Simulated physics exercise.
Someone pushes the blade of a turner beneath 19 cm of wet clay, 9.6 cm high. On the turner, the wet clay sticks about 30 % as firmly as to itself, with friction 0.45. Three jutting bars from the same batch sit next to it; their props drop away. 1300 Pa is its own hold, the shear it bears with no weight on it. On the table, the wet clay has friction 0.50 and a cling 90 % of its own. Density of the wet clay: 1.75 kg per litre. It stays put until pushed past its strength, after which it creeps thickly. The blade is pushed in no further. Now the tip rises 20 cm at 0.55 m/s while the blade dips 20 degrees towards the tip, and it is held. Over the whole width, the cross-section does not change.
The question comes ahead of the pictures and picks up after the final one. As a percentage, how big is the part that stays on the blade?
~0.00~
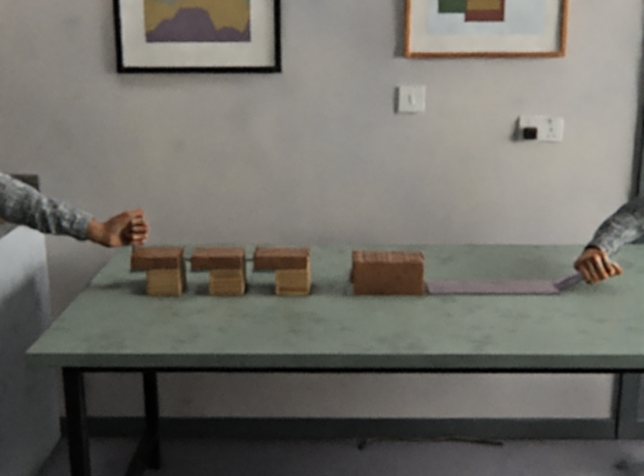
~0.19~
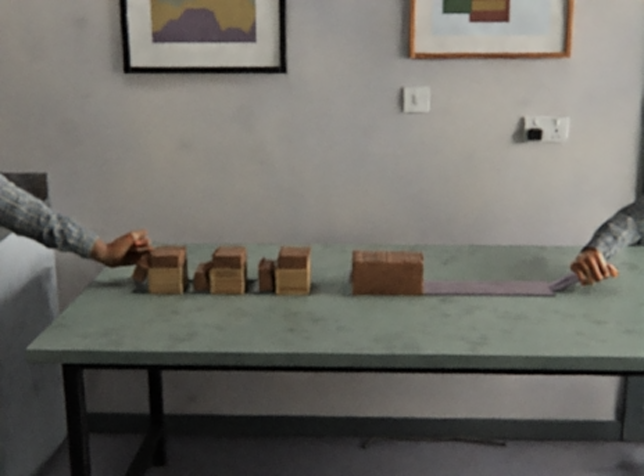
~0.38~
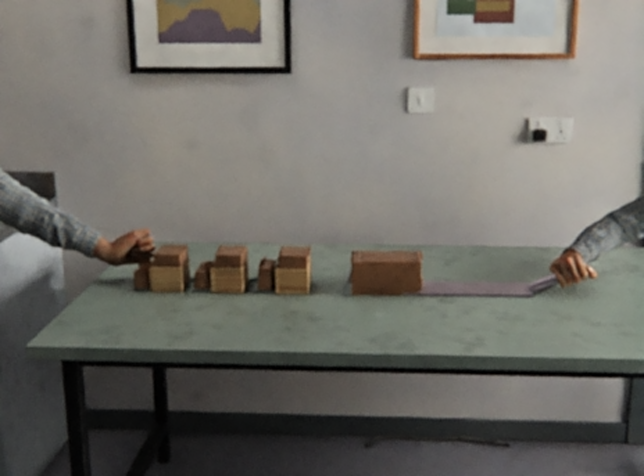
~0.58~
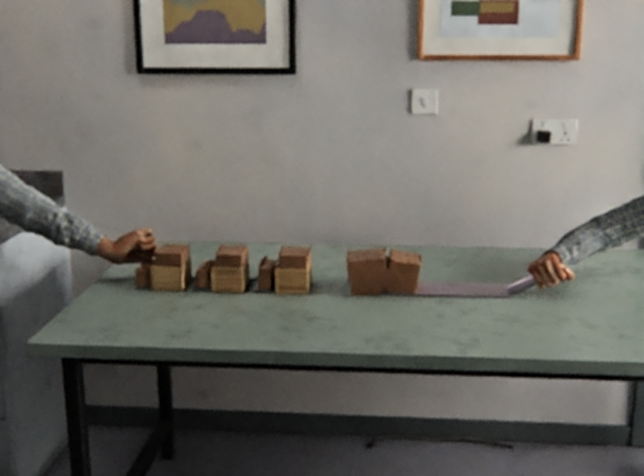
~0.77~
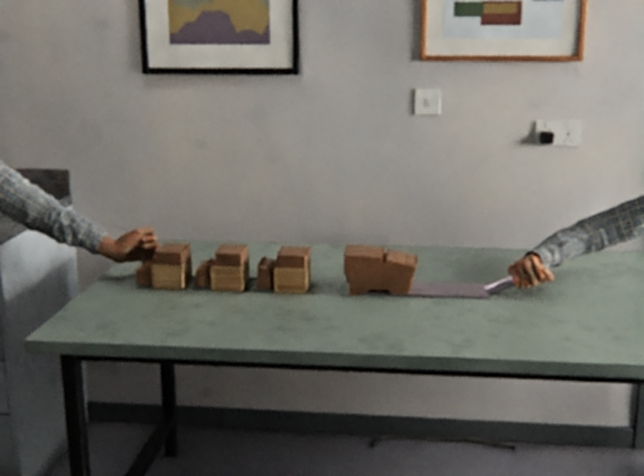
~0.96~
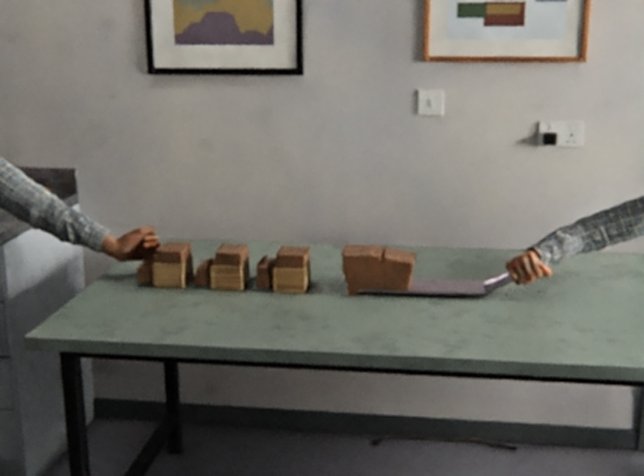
About 49 per cent.
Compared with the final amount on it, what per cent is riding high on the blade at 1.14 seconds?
The value is close to 120 %.
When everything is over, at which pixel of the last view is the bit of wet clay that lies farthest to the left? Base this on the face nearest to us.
It sits close to (299, 284) in the last picture.
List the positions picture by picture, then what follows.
In the first picture, handle end of the blade at (560, 294), not yet moved; crest of the wet clay at (370, 262); drop of the bar ends 0, 0, 0 (left to right).
In the second picture, handle end of the blade at (555, 296), moved 1.3 cm; crest of the wet clay at (370, 262); drop of the bar ends 4.5 cm, 7.5 cm, 7.3 cm (left to right).
In the third picture, handle end of the blade at (532, 297), moved 7.0 cm; crest of the wet clay at (418, 262); drop of the bar ends 7.2 cm, 7.5 cm, 7.4 cm (left to right).
In the fourth picture, handle end of the blade at (510, 298), moved 13 cm; crest of the wet clay at (381, 259); drop of the bar ends 7.2 cm, 7.5 cm, 7.4 cm (left to right).
In the fifth picture, handle end of the blade at (488, 298), moved 18 cm; crest of the wet clay at (352, 256); drop of the bar ends 7.2 cm, 7.5 cm, 7.4 cm (left to right).
In the sixth picture, handle end of the blade at (486, 294), moved 18 cm; crest of the wet clay at (358, 256); drop of the bar ends 7.2 cm, 7.5 cm, 7.4 cm (left to right).
After 1.14 s, the tip is 10 cm up.
After 1.36 s, the tip is 20 cm up and 49 % is riding high on the blade.
After 1.57 s, the tip is 20 cm up and 49 % is riding high on the blade.
After 1.79 s, the tip is 20 cm up and 49 % is riding high on the blade.
After 1.90 s, the tip is 20 cm up and 49 % is riding high on the blade.
